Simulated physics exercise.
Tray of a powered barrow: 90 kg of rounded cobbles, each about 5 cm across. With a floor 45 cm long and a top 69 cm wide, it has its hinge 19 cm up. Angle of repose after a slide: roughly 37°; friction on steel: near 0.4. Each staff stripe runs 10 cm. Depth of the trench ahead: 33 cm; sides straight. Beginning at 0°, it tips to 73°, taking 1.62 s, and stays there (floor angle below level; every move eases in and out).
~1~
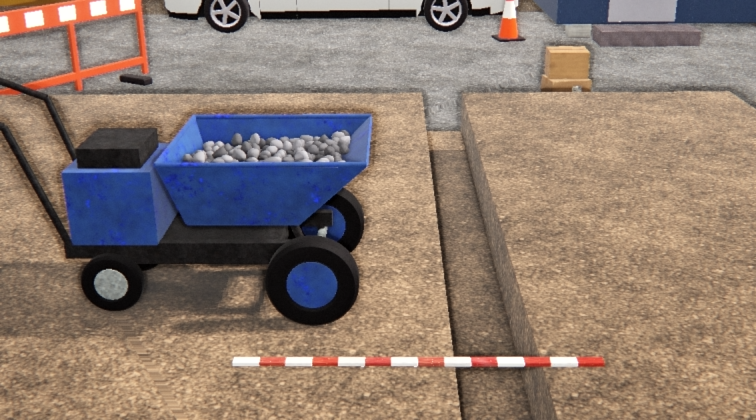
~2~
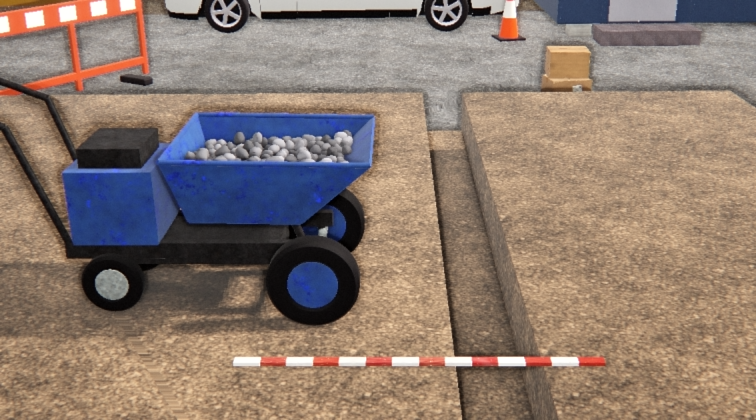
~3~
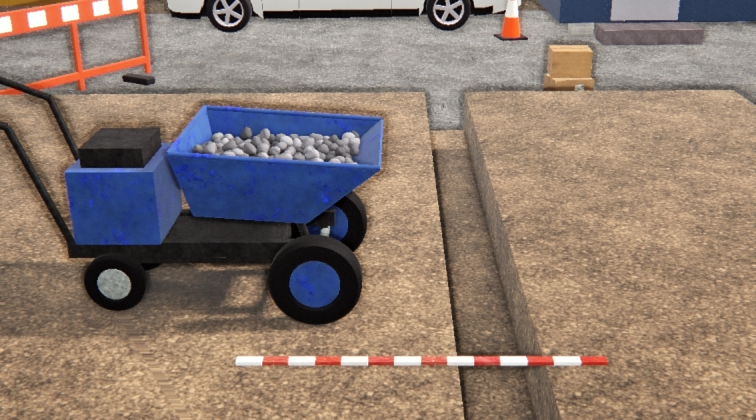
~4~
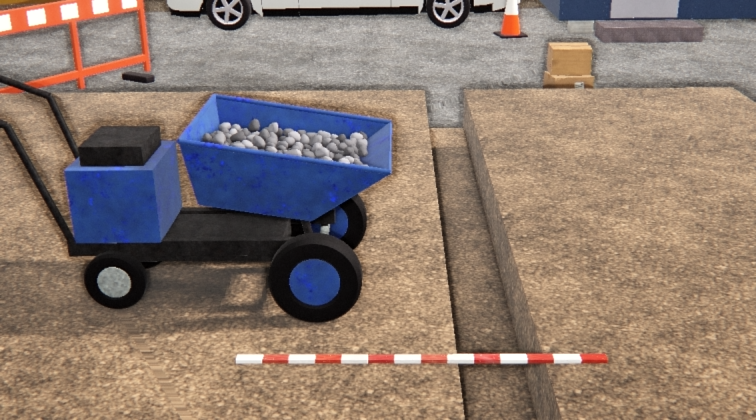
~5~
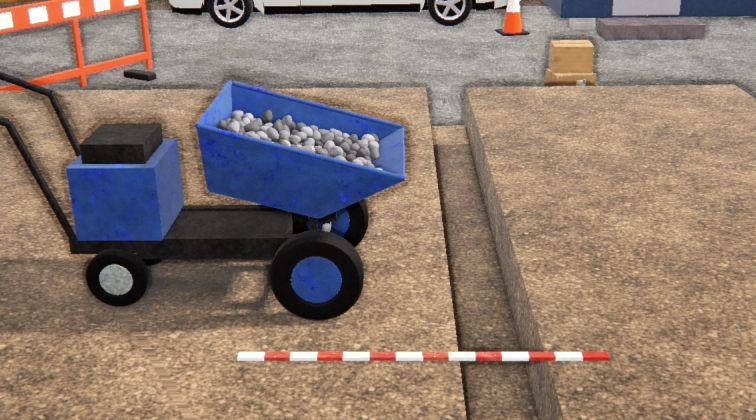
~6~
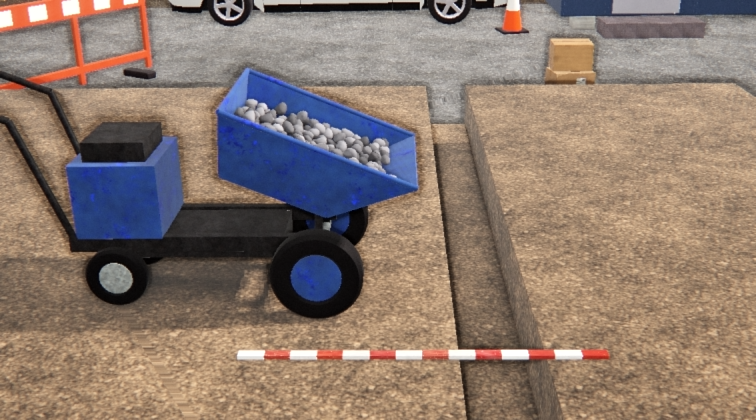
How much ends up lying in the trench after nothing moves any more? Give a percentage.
A share of about 99 per cent.
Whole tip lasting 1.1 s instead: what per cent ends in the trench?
My guess is near 100 percent.
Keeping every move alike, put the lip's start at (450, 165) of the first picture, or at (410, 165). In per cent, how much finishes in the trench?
First place roughly 10%, second roughly 65%.
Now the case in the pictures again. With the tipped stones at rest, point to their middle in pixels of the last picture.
Around (489, 331).
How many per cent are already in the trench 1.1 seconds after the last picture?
Around 70 per cent of it.
Then, 0.6 s after the last picture the floor is at 62°, 100 % in the tray; the foremost stones are at (459, 237).
Then, 1.1 s after the last picture the floor is at 73°, 28 % in the tray, 71 % in the trench; the foremost stones are at (522, 324).
Then, 1.5 s after the last picture the floor is at 73°, 2 % in the tray, 97 % in the trench, 1 % past the trench; the foremost stones are at (546, 315).
Then, 3.4 s after the last picture the floor is at 73°, 0 % in the tray, 99 % in the trench, 1 % past the trench; the foremost stones are at (551, 309).
